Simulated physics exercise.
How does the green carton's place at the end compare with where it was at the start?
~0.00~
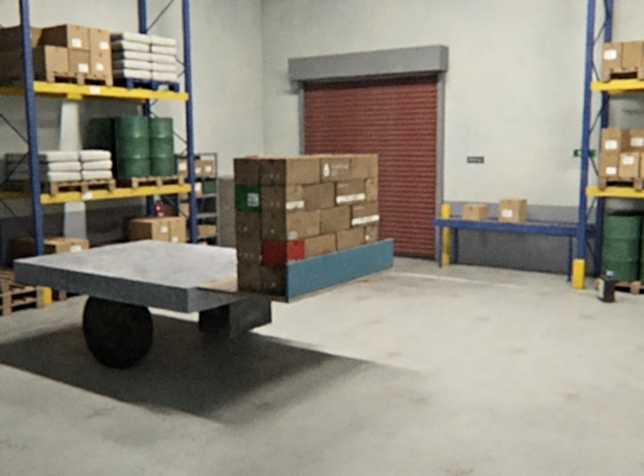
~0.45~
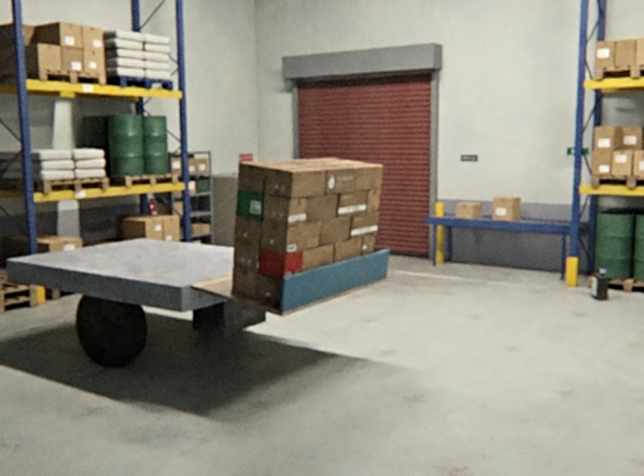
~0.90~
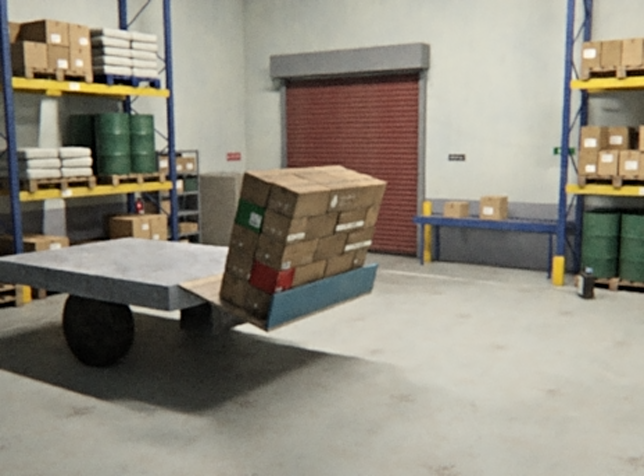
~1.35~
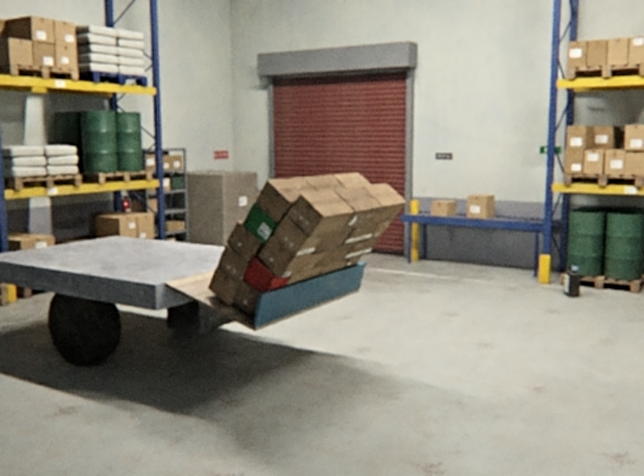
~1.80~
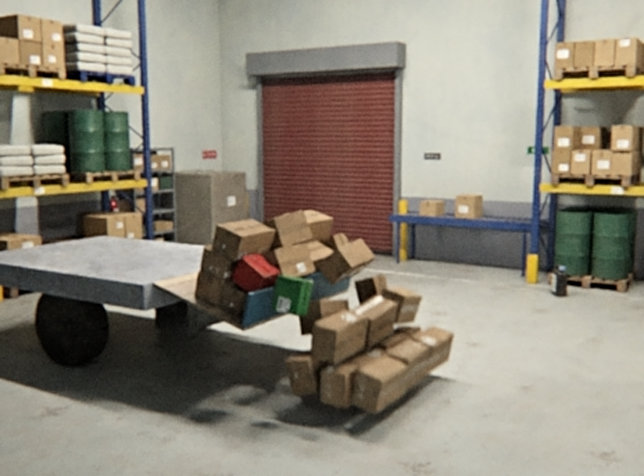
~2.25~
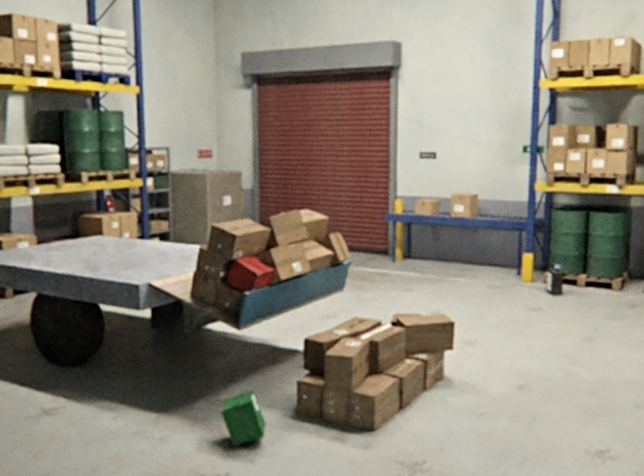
At the start the green carton is in the upper part of the stack on the flap. At the end it lies by itself on the floor, below the flap and to the left of the other fallen cartons.
